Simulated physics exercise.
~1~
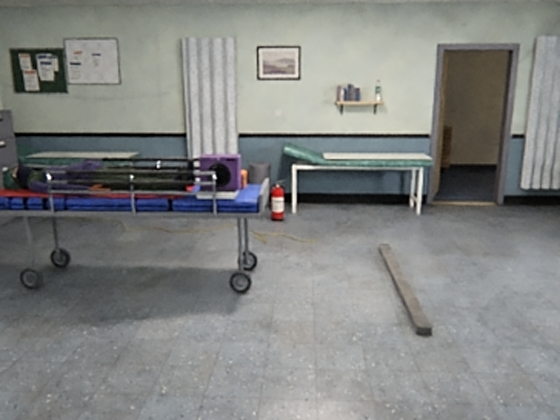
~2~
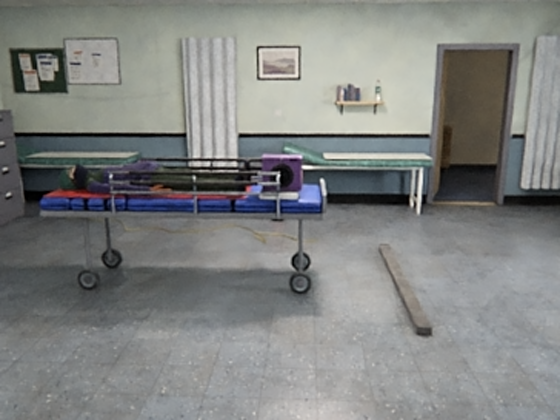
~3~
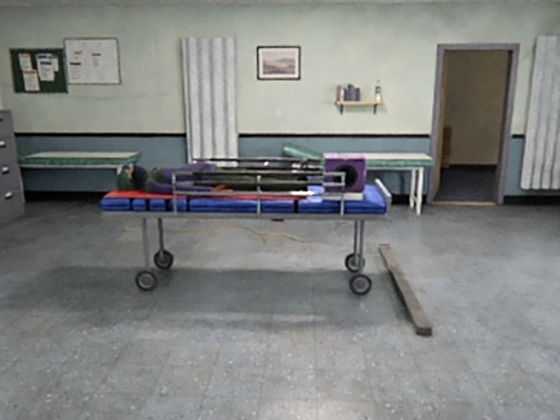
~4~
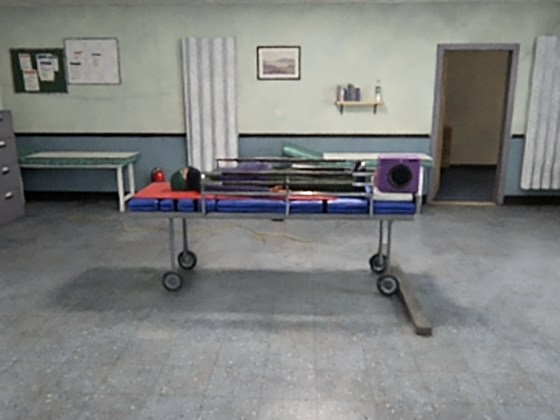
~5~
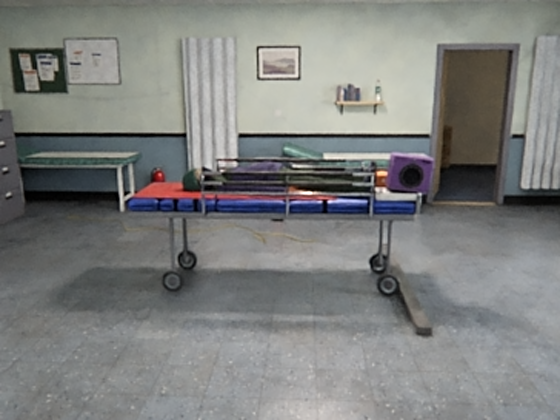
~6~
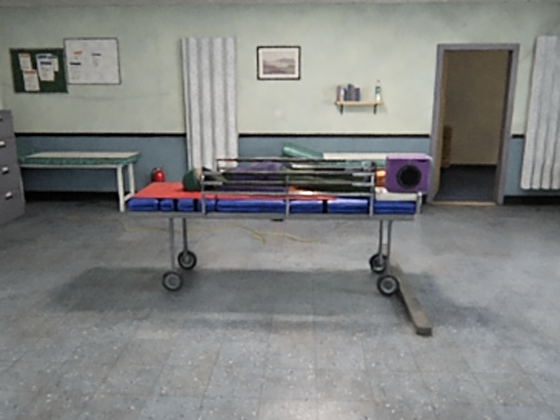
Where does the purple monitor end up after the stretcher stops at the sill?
It stays aboard the stretcher, standing upright at the right end after sliding a little to the right.
